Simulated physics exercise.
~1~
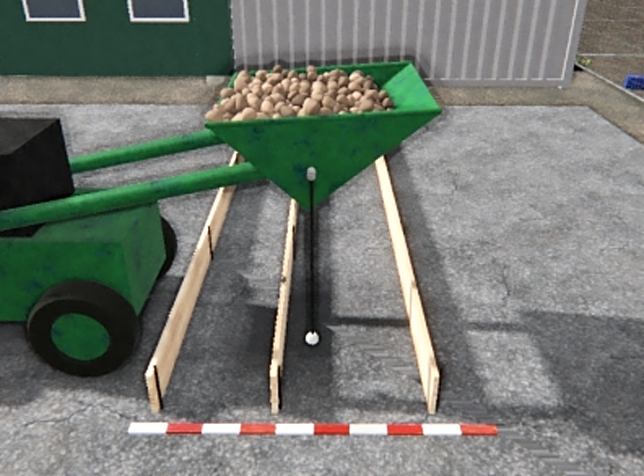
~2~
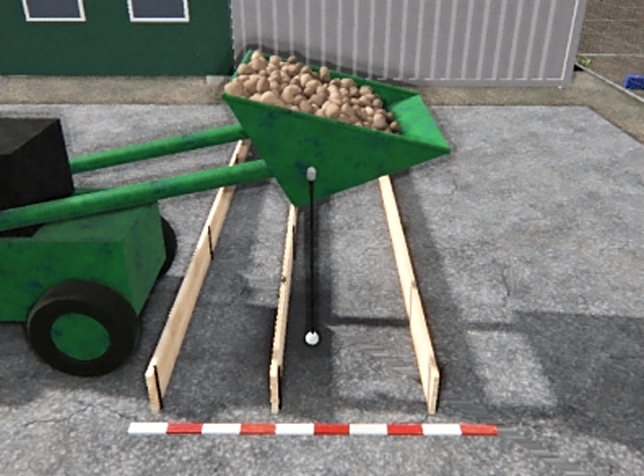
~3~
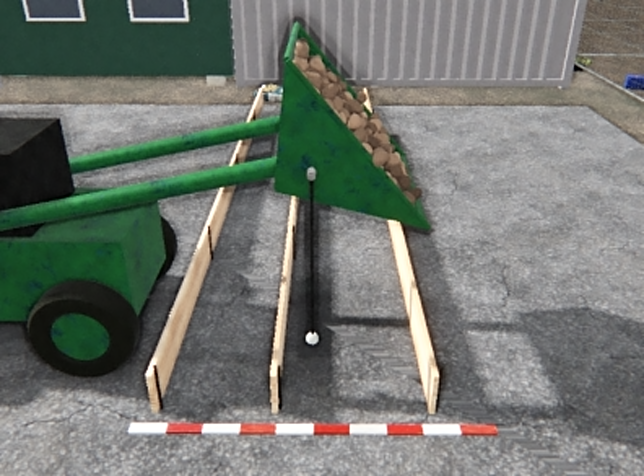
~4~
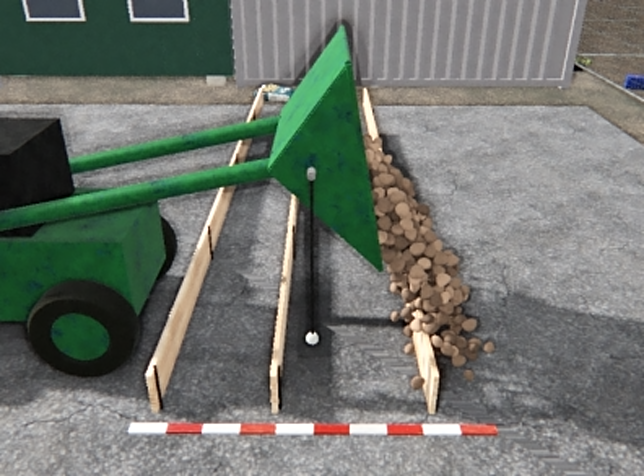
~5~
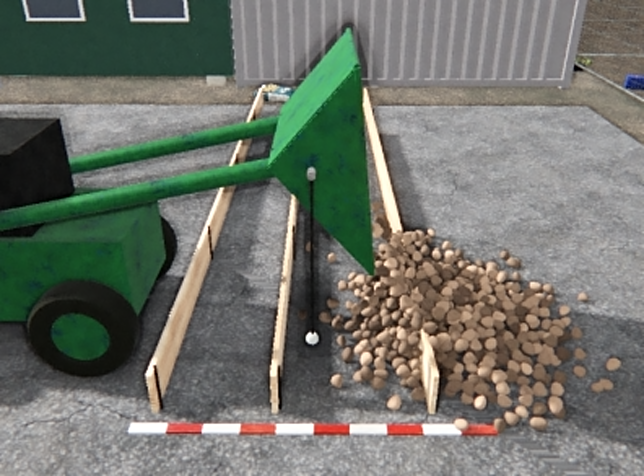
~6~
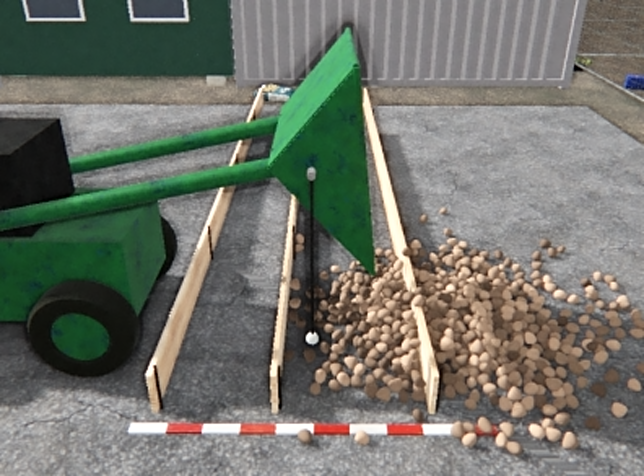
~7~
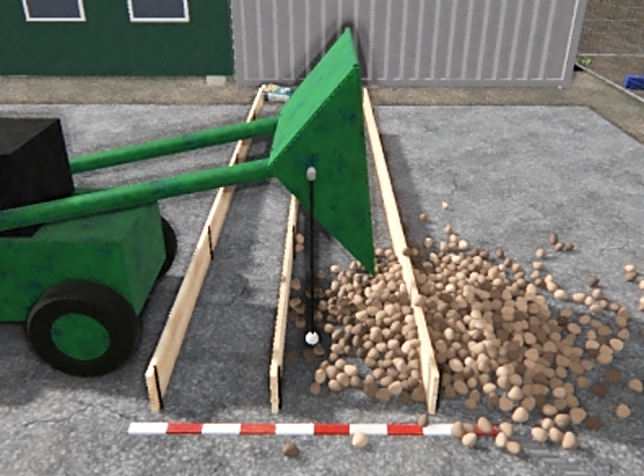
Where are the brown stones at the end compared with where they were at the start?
At the start they are heaped in the loader's raised green bucket. By the end they lie scattered on the ground below and to the right, on both sides of the right-hand plank.
